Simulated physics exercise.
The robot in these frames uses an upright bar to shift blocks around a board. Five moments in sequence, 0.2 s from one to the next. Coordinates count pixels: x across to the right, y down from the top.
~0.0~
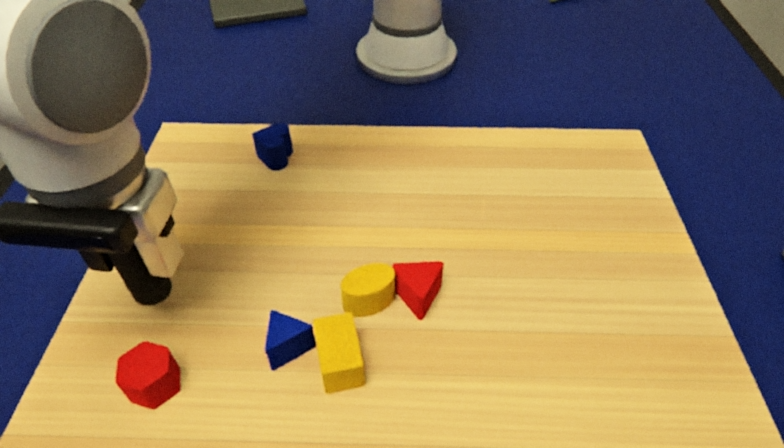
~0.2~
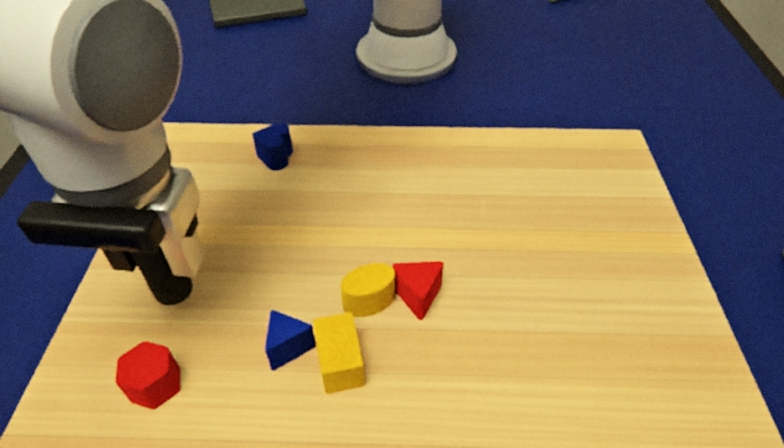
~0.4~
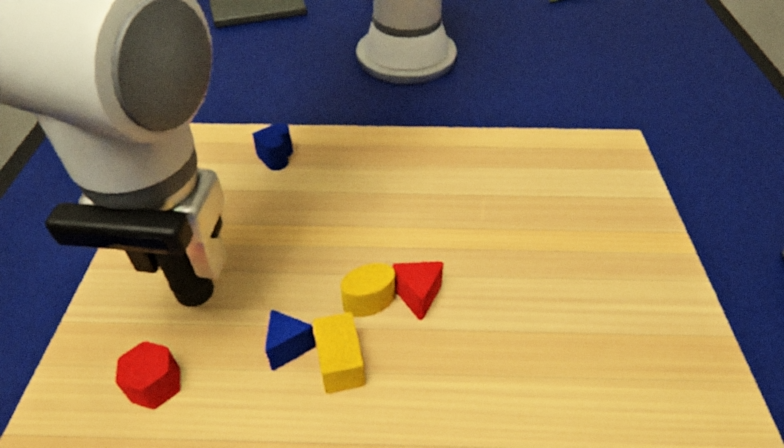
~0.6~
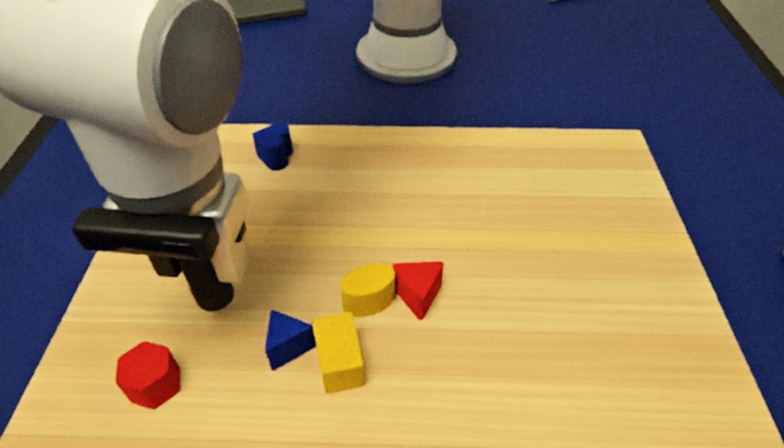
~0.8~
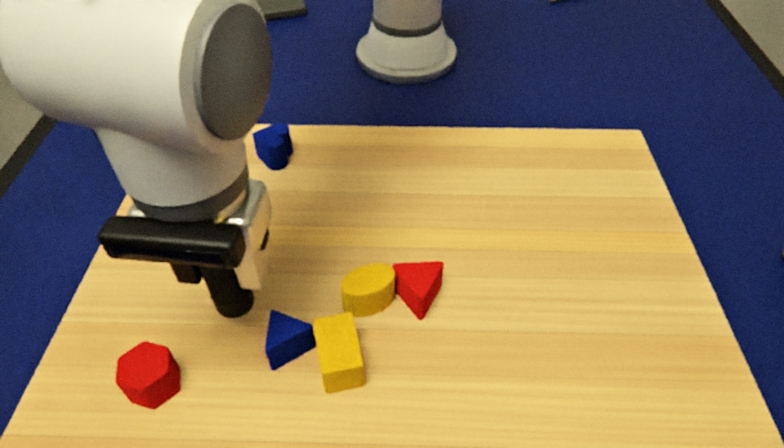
A robot arm with a dark upright bar moved slowly rightward across the left side of a wooden board, above a red hexagonal block, while the red, yellow and blue blocks stayed still.
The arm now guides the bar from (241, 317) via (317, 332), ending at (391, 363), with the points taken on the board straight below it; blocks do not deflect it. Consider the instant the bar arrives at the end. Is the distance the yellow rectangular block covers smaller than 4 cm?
I believe not.
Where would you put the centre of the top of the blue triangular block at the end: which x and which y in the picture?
Its top centre lands on (311, 345).
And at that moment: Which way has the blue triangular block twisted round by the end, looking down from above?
Clockwise from above.
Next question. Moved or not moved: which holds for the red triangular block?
The block in question stays where it was by the end.
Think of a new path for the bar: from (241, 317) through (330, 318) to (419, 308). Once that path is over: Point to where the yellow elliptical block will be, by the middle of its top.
The middle of the upper face of the yellow elliptical block will lie at about (417, 251) in the picture.
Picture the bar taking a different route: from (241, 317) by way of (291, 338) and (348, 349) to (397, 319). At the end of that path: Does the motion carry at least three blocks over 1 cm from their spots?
In short: No.
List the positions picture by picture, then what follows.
Bar tip (154, 292); block tops, blue triangular block (283, 328); yellow rectangular block (337, 341); yellow elliptical block (368, 278); red triangular block (419, 274), in the first frame.
Bar (175, 291); blocks unchanged, in the second frame.
Bar (195, 293); blocks unchanged, in the third frame.
Bar (216, 297); blocks unchanged, in the fourth frame.
Bar (236, 304); blue triangular block (283, 328); yellow rectangular block (337, 341); yellow elliptical block (368, 278); red triangular block (419, 274), in the fifth frame.
On the path given first. One third of the way, bar (291, 312); blue triangular block (295, 338), turned 45° clockwise.
Two thirds of the way, bar (342, 328); blue triangular block (311, 345), turned 110° clockwise; yellow rectangular block (365, 361), turned 35° clockwise.
At the end, bar (391, 350); blue triangular block (311, 345), turned 110° clockwise; yellow rectangular block (391, 381), turned 100° clockwise; yellow elliptical block in place; red triangular block in place.
